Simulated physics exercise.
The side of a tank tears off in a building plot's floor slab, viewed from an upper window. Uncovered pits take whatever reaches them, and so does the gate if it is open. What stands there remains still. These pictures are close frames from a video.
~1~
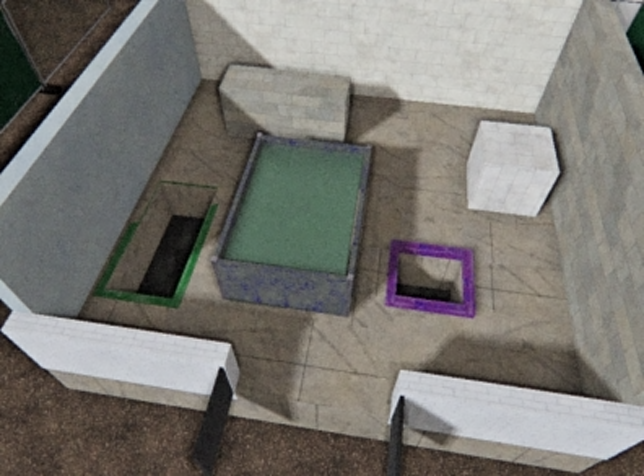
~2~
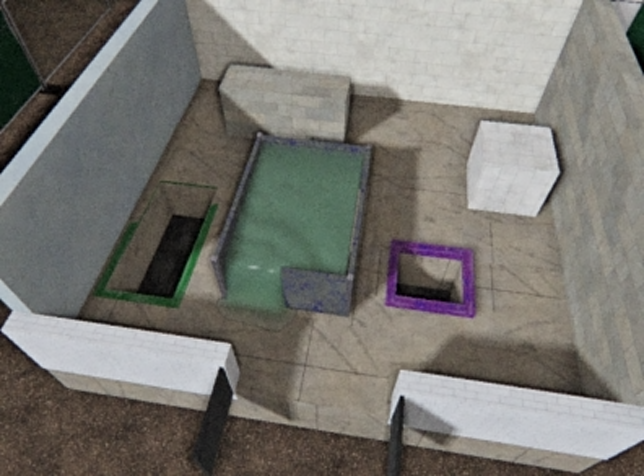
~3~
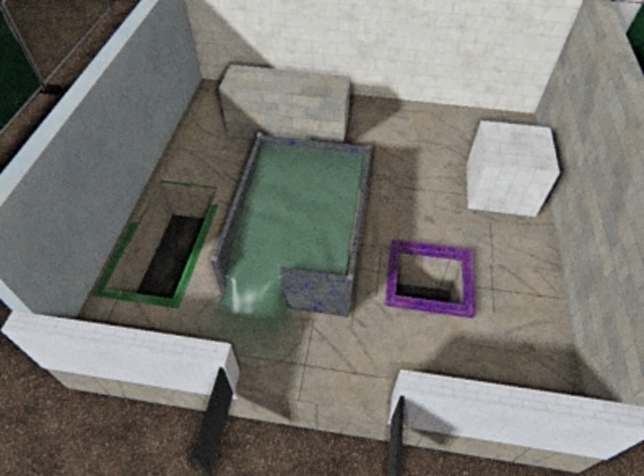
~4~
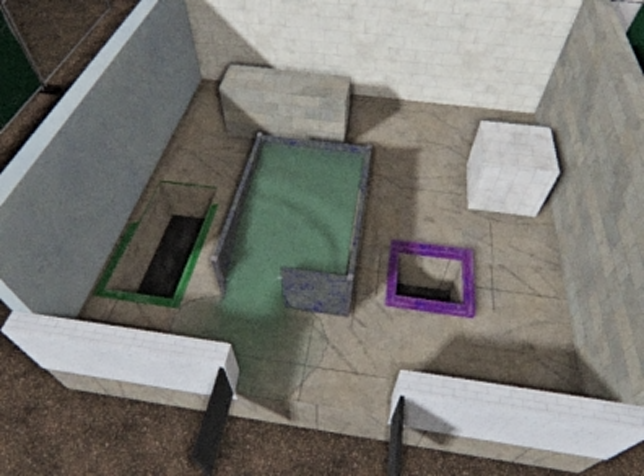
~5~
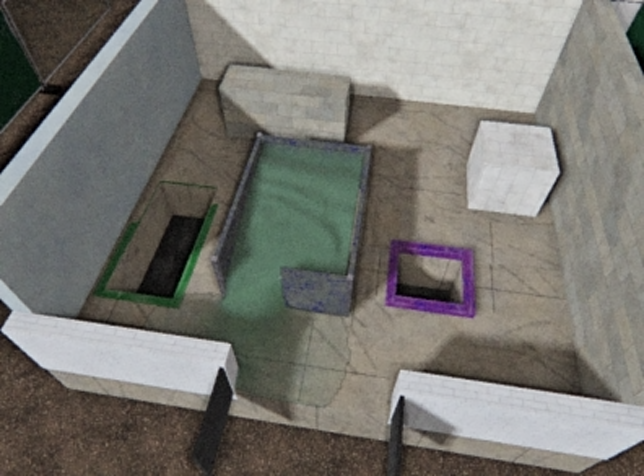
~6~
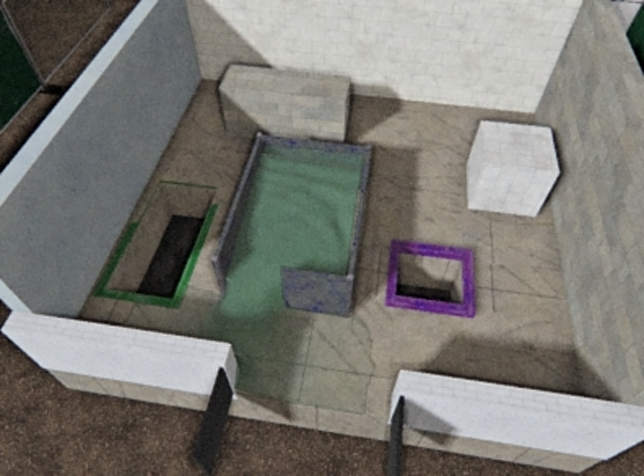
Green water pours from a gap in the tank's near side and spreads across the floor.
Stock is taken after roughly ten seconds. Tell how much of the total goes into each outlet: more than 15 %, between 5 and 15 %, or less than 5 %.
In the end I'd say the gate drains a lot - upwards of fifteen per cent; I'd say the purple pit drains very little - not reaching five per cent; I'd say the green pit drains a lot - upwards of fifteen per cent.
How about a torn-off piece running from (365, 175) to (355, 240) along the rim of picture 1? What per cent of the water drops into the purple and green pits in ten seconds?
Shares: Purple at 30 percent, green at 2 percent.
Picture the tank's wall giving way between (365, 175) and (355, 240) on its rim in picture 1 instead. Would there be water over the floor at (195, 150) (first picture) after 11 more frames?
Answer: Free of water.
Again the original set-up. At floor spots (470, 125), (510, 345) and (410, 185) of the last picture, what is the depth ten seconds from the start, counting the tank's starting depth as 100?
Going in order, roughly 0, 0 and 0 %.
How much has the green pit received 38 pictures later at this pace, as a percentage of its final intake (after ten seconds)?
By my reckoning, 75 percent.
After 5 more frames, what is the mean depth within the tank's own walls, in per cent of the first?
My best guess is about 70 per cent.
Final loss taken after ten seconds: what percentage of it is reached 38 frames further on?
My estimate is roughly 80 percent.
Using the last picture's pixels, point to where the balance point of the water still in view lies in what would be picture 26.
I'd point to (268, 266).
A moment on, water covers 10 % of the floor; the gate 8 %, the purple pit 0 %, the green pit 0 %.
Next, water covers 15 % of the floor; the gate 16 %, the purple pit 0 %, the green pit 6 %.
Then, water covers 15 % of the floor; the gate 25 %, the purple pit 0 %, the green pit 16 %.
Later, water covers 15 % of the floor; the gate 35 %, the purple pit 0 %, the green pit 27 %.
In the end, water covers 15 % of the floor; the gate 42 %, the purple pit 0 %, the green pit 36 %.
